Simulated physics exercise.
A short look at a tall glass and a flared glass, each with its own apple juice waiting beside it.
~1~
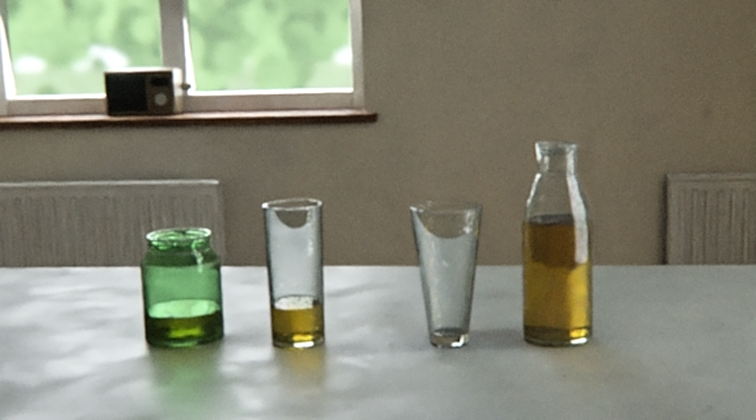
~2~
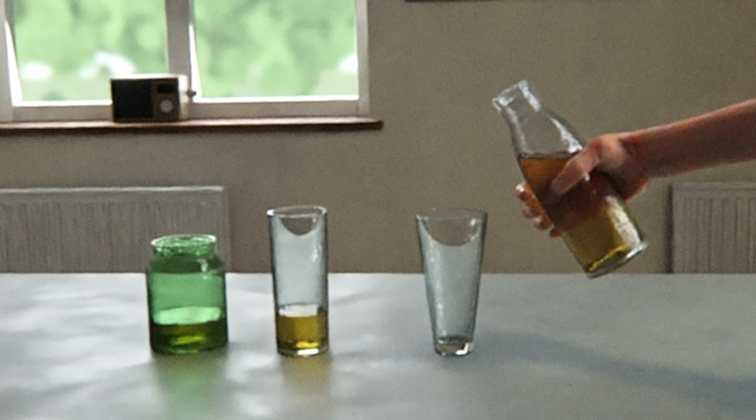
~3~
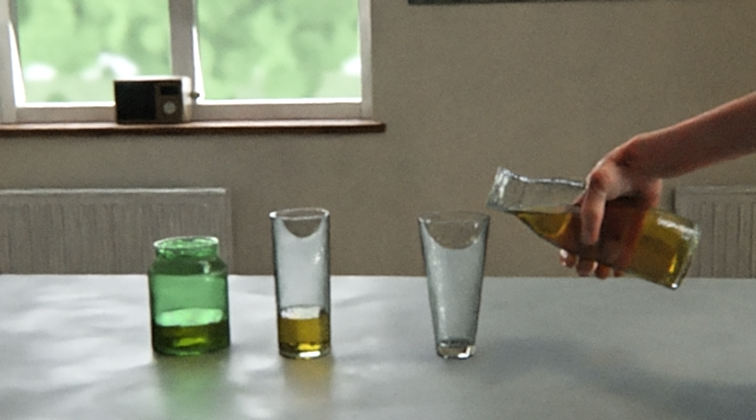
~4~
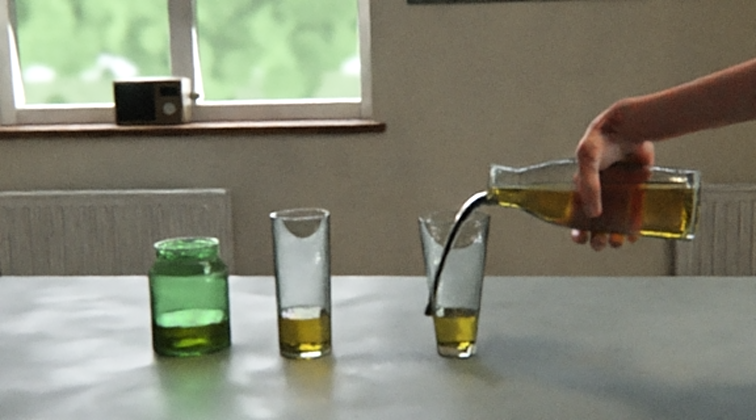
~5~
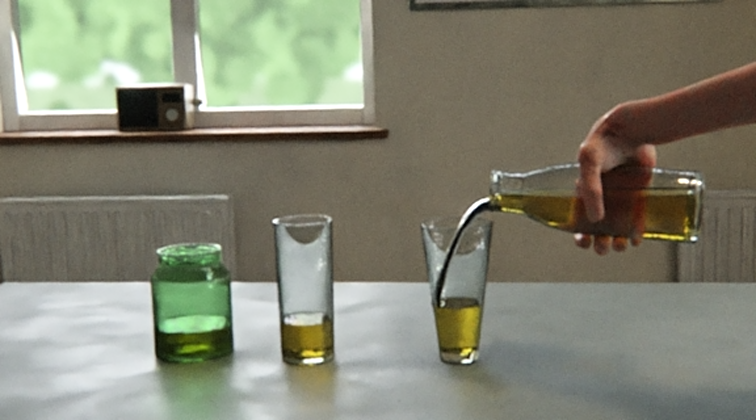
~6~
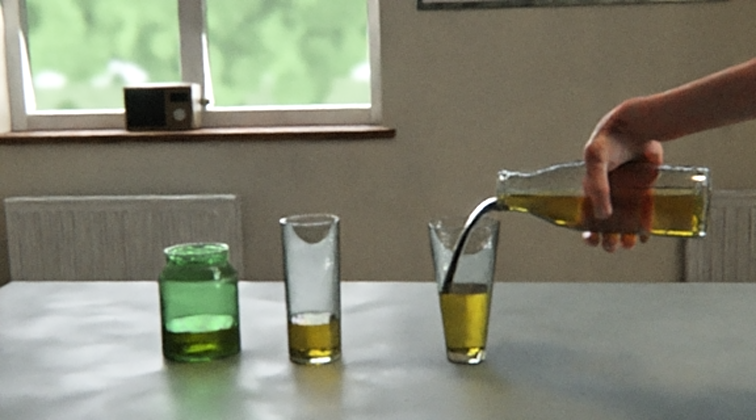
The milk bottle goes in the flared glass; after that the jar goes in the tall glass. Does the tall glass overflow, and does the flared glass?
The tall glass holds everything; the flared glass spills over the rim.
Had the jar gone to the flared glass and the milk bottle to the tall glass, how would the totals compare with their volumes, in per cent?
First 40 %, second 150 %.
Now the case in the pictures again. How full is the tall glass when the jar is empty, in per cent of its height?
I make it 65 per cent.
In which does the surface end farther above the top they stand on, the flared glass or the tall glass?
The flared glass.
A moment on, the flared glass is nearly full.
Further on, the flared glass is full to the brim and overflowed.
When it is over, the tall glass is about two thirds full; the flared glass is full to the brim and overflowed.
